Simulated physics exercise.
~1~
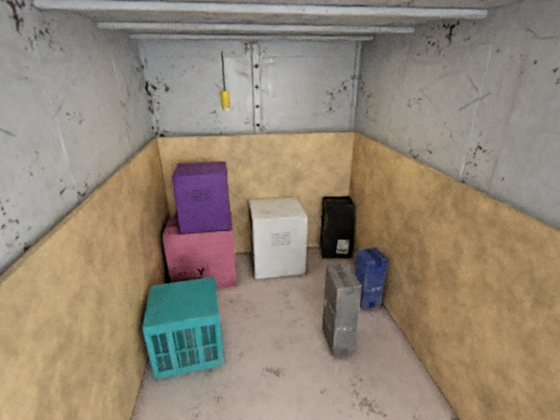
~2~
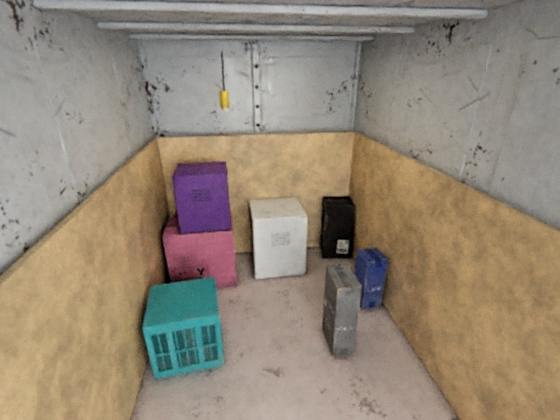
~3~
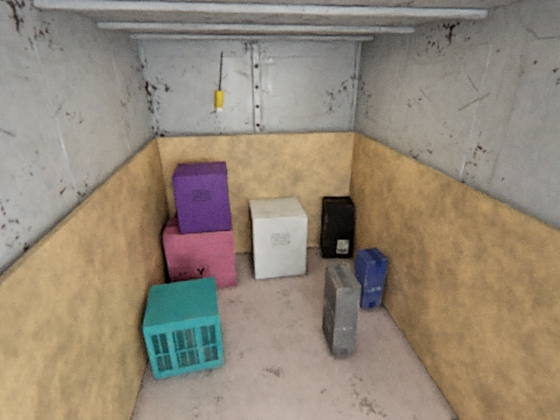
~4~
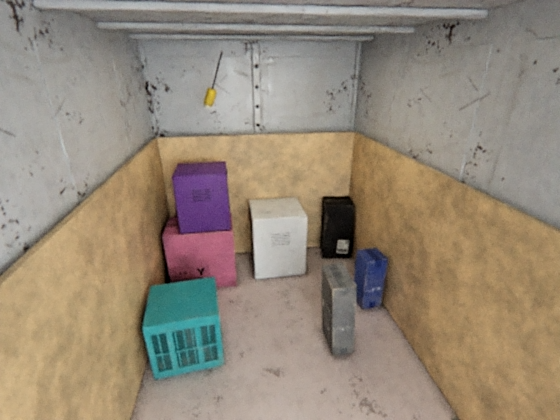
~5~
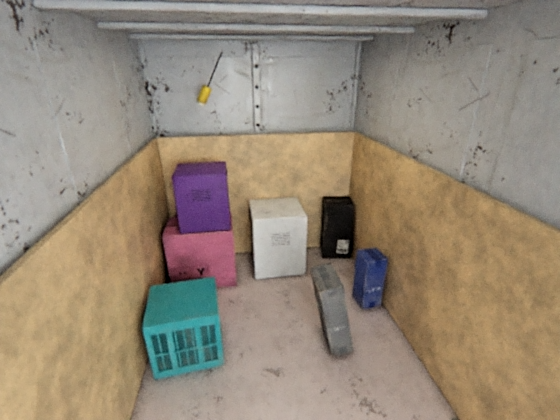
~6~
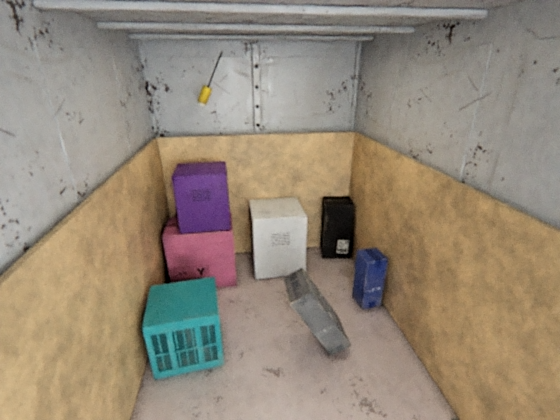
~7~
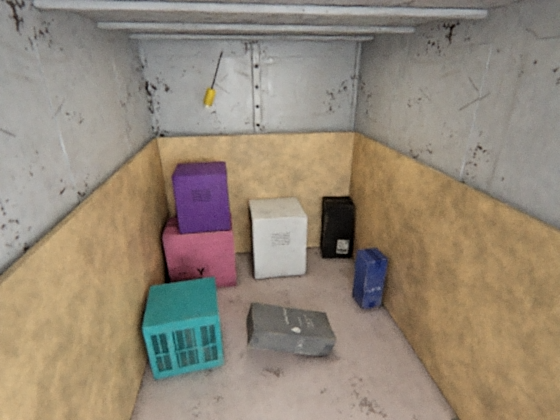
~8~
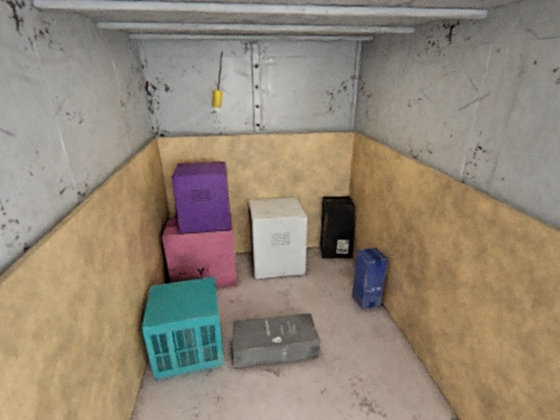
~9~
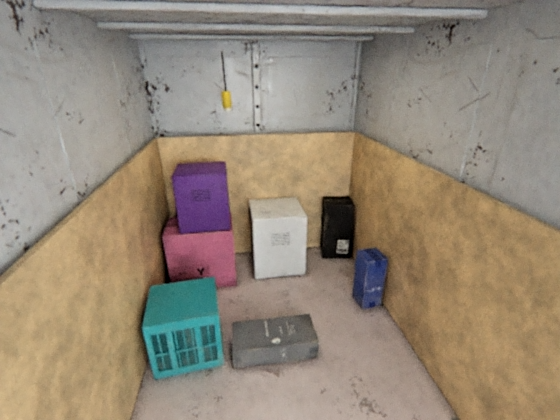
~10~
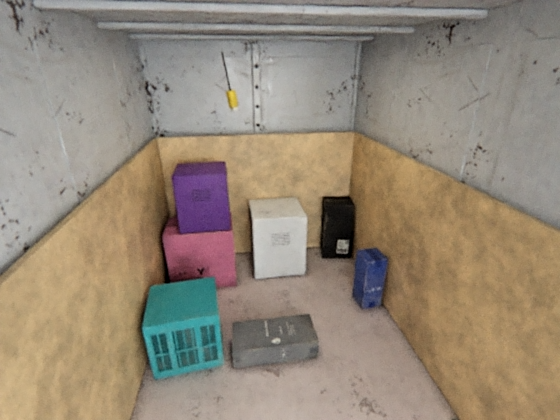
The load bay of a moving van, its lower walls lined with tan panels, is seen from the rear towards the bulkhead. A purple appliance sits on a pink box at the left, with a turquoise chest nearer, a white appliance near the middle, and black, blue and upright grey boxes to the right. A yellow-handled object hanging on the bulkhead swings to the left. The grey box then leans left, topples and lands on its side, sliding up beside the turquoise chest. The hanging object swings back to the right, while the grey box lies still and the others remain standing.
